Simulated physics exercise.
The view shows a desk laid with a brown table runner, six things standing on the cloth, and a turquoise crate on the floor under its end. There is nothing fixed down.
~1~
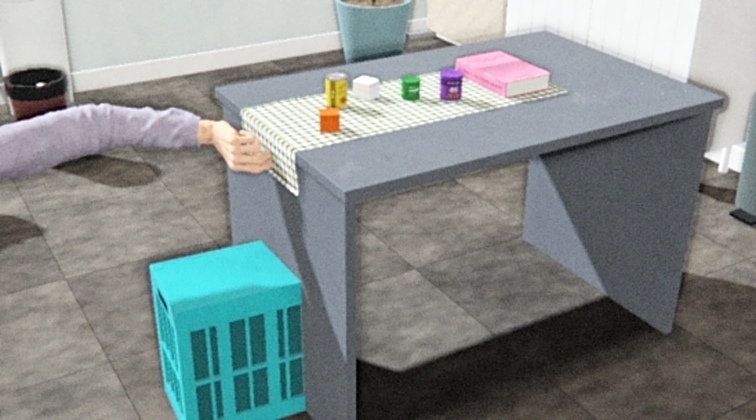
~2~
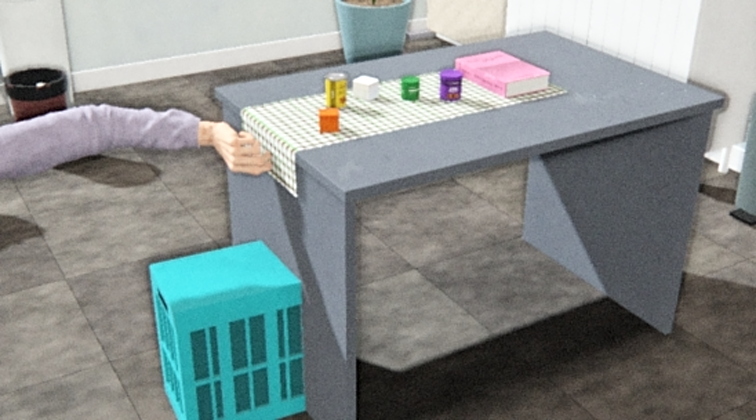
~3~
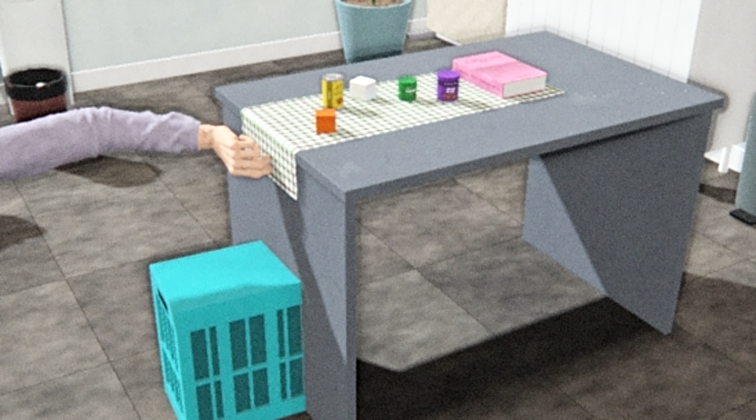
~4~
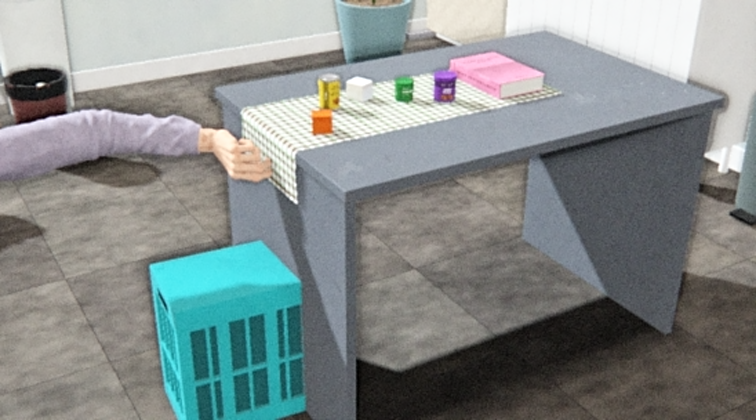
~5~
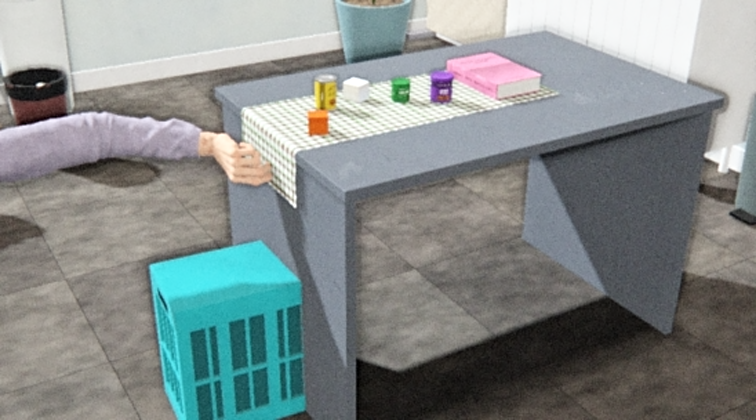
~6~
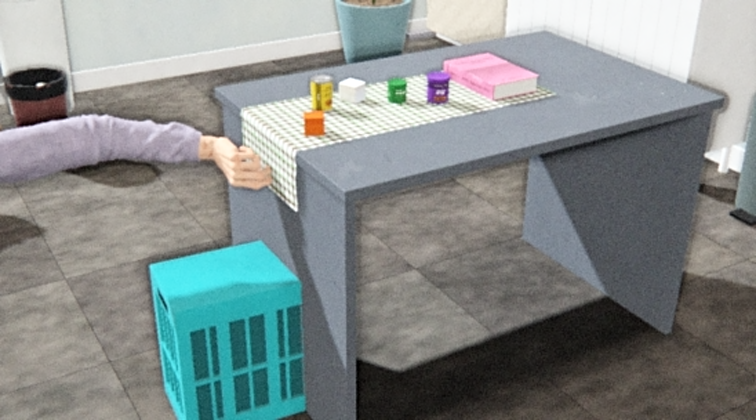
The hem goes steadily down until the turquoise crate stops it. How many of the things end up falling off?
Yeah well, the pull sends off two pieces and stops there.
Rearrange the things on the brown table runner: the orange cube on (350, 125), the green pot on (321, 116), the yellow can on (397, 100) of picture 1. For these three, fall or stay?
As for the orange cube, it tips off; the green pot tips off; the yellow can stays where it is.
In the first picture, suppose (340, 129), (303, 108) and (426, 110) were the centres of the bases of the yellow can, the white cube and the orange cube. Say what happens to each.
Record - yellow can lost; white cube lost; orange cube retained.
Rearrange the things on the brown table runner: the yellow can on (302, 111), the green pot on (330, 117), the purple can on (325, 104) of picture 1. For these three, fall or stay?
Fate of the yellow can: It goes; fate of the green pot: It goes; fate of the purple can: It goes.
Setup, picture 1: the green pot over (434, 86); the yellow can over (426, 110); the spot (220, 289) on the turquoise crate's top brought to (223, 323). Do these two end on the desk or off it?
Green pot stays, yellow can stays.
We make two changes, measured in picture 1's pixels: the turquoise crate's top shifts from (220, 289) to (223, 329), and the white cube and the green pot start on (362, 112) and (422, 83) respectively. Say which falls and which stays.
Observed: White cube departs; green pot remains seated.
A little later, hem near (270, 220); orange cube gone.
Next, hem on the crate; orange cube and yellow can gone.
When it is over, hem on the crate; orange cube and yellow can gone. The count of fallen things is two.
